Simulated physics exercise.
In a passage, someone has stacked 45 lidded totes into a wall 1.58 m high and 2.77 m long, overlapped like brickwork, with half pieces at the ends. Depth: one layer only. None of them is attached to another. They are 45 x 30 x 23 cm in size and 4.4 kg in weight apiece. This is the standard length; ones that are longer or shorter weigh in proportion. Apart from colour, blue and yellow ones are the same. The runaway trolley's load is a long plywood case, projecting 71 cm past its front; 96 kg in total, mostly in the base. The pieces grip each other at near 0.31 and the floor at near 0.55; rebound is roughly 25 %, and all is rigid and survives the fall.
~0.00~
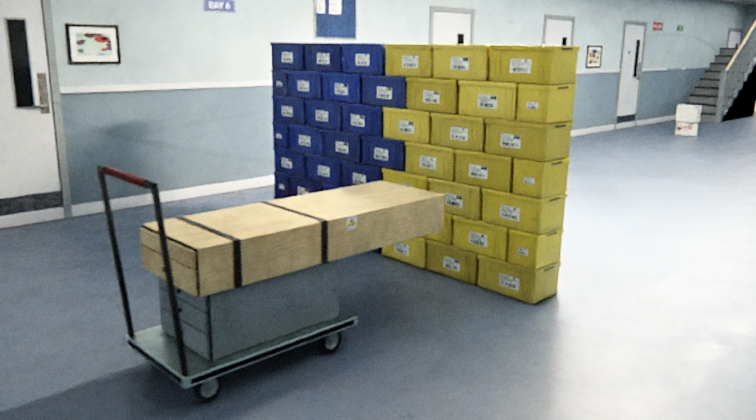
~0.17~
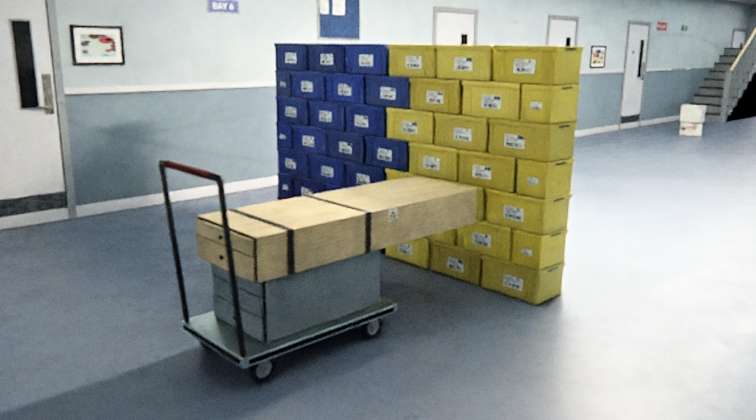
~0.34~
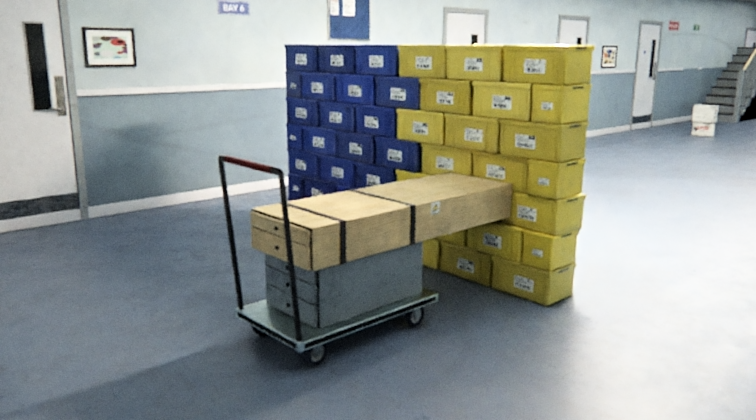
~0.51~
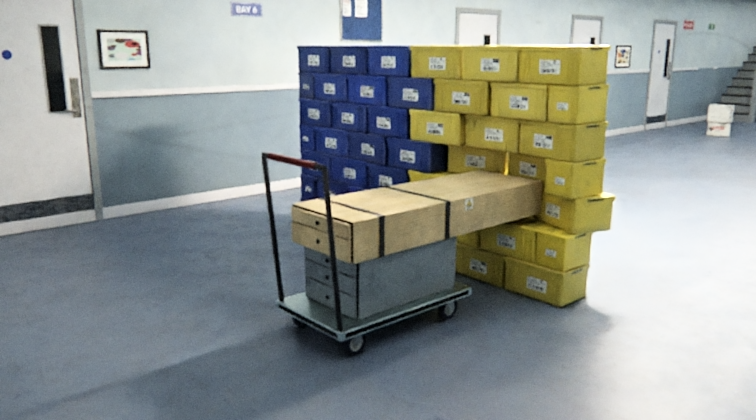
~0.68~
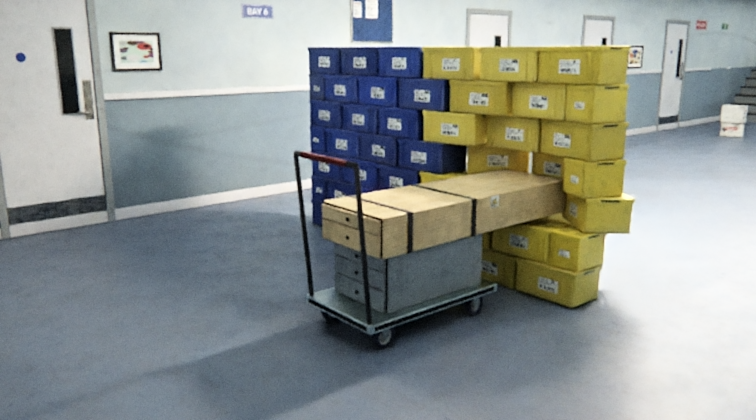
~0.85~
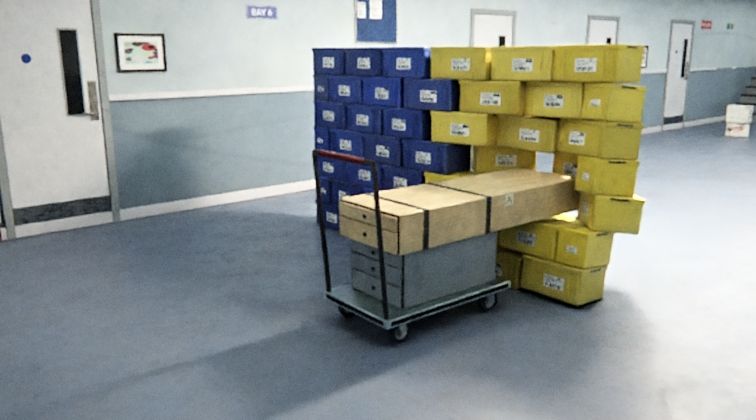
At the start, a trolley carrying a long wooden case stands before a stacked wall of blue and yellow boxes. It rolls right and the case pushes into the yellow side, shoving boxes out of line and opening gaps, while the blue boxes stay stacked and the upper yellow ones shift right.
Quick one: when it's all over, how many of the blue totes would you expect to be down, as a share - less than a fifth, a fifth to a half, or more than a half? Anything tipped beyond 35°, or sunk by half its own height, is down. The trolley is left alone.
I'd say less than a fifth.
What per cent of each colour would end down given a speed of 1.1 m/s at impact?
The blue would finish 10 in a hundred down, the yellow 70 in a hundred.
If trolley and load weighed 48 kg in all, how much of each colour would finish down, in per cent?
Share down - blue: 0; yellow: 0 (per cent).
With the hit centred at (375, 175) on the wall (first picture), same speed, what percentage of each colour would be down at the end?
Then blue ends 60 per cent down and yellow 40 per cent.
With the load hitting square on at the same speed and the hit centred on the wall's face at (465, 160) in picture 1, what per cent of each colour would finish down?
In that case you'd see blue at 10 per cent and yellow at 60 per cent down.
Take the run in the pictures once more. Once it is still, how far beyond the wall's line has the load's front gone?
Something like 65 cm.
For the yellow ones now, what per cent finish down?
Yellow 70 per cent.
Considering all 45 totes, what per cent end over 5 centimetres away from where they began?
Moved: 40 per cent.
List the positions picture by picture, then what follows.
In the first picture (each place is the centre of the face we see best; the camera pans a little), load (438, 207) 50 cm short of the wall; top blue tote (285, 56); top yellow tote (458, 62); all as stacked.
In the second picture, load (471, 200) 22 cm short of the wall; top blue tote (289, 57).
In the third picture, load (507, 195) 34 mm into the wall's line; top blue tote (299, 58); 4 have shifted.
In the fourth picture, load (537, 192) 22 cm into the wall's line; top blue tote (312, 59); top yellow tote (488, 64) moved 31 mm; 12 have shifted.
In the fifth picture, load (561, 190) 35 cm into the wall's line; top blue tote (323, 61); top yellow tote (507, 65) moved 10 cm; 16 have shifted.
In the sixth picture, load 45 cm into the wall's line; top blue tote (327, 61); top yellow tote (520, 64) moved 19 cm; 17 have shifted.
By 1.34 s, load 65 cm past the wall's line, still rolling; none of the 24 blue totes down (11 of 45 in all colours); top blue tote unmoved; top yellow tote tilted 26°.
By 2.06 s, load 70 cm past the wall's line, still rolling; 1 of the 24 blue totes down (16 of 45 in all colours); top blue tote unmoved; top yellow tote on its side.
When it is over (3.9 s), load 65 cm past the wall's line, stopped; 2 of the 24 blue totes down (17 of 45 in all colours); top blue tote unmoved; top yellow tote tilted 73°, 1.10 m lower. That is 8 per cent. In pixels of the last frame, middles, top blue tote near (341, 61), top yellow tote near (622, 204).
